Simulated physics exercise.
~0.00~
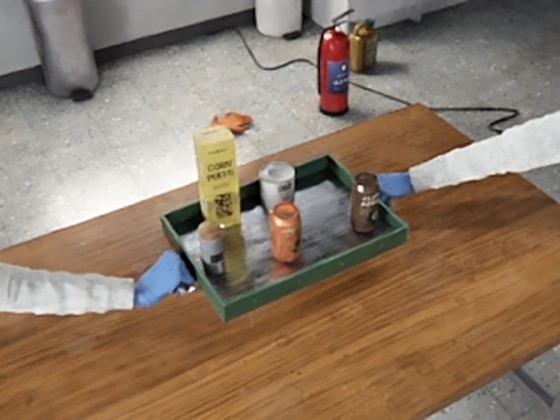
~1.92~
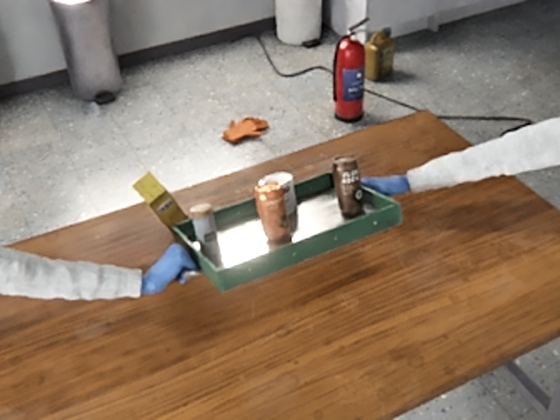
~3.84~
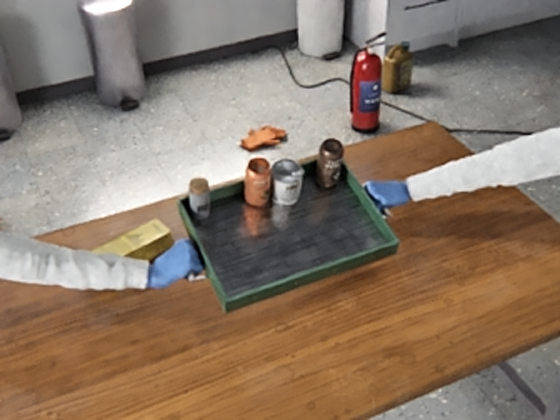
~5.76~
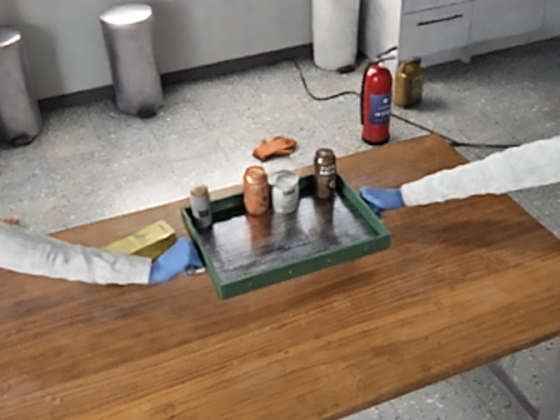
Two gloved hands held a green-rimmed tray of containers above a wooden table and dipped its far edge, sending the yellow carton tumbling onto the table at the left, then tilted it back and levelled it, leaving four containers upright near the far side.
